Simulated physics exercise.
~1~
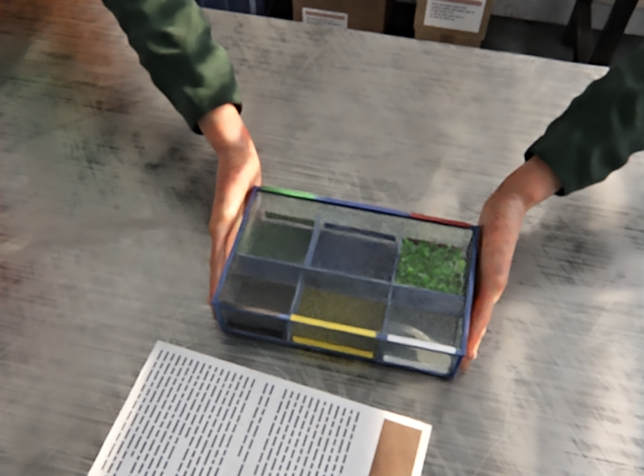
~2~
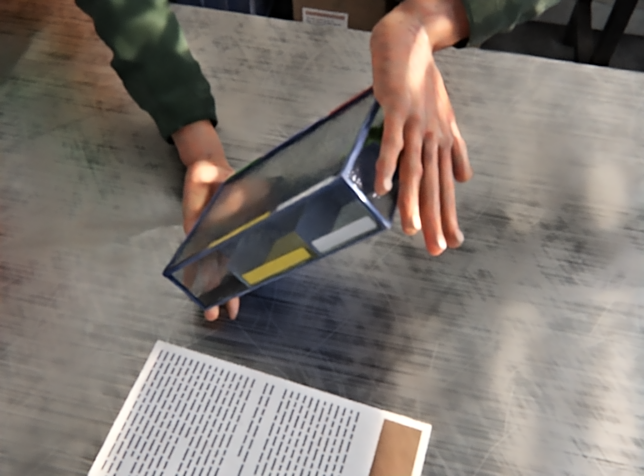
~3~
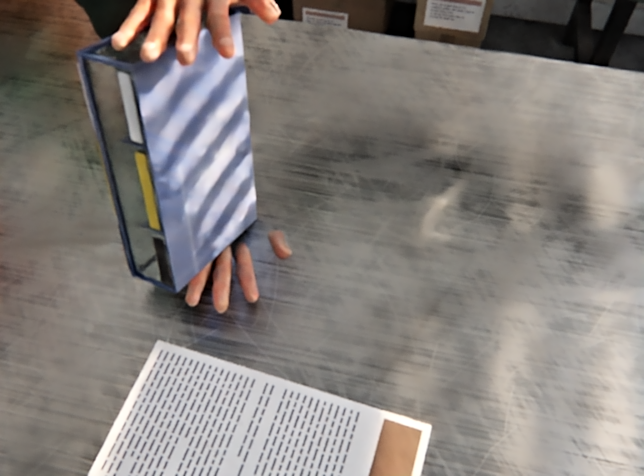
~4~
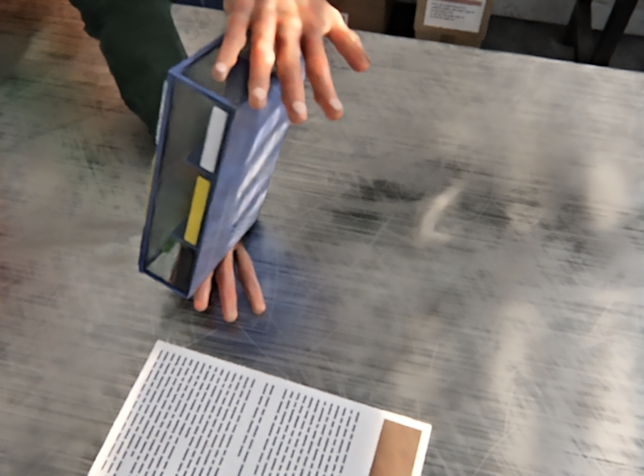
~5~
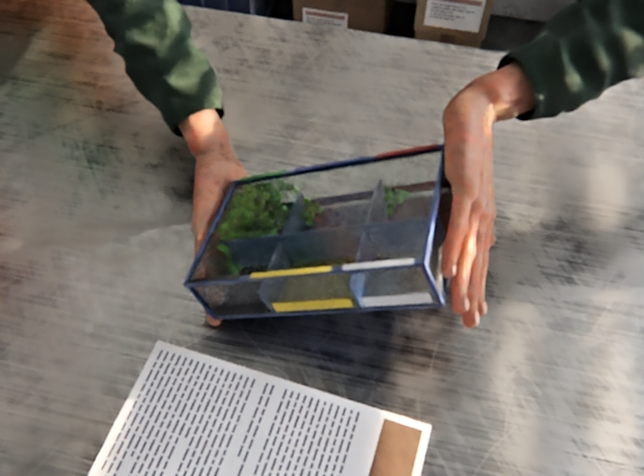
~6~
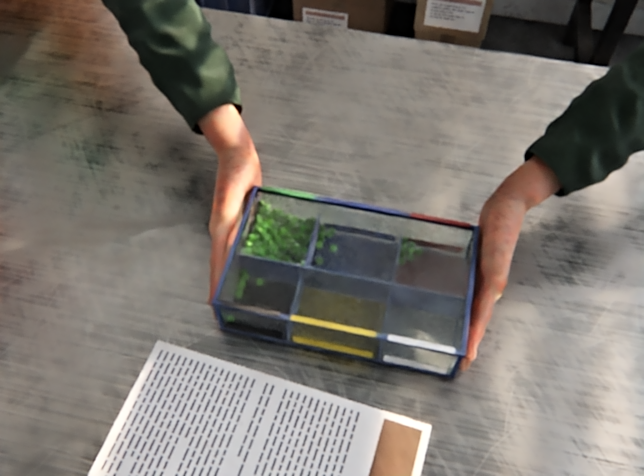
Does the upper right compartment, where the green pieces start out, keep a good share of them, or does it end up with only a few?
It ends up with only a few. Most of the green pieces finish in the upper left compartment, and no other compartment holds a good share.
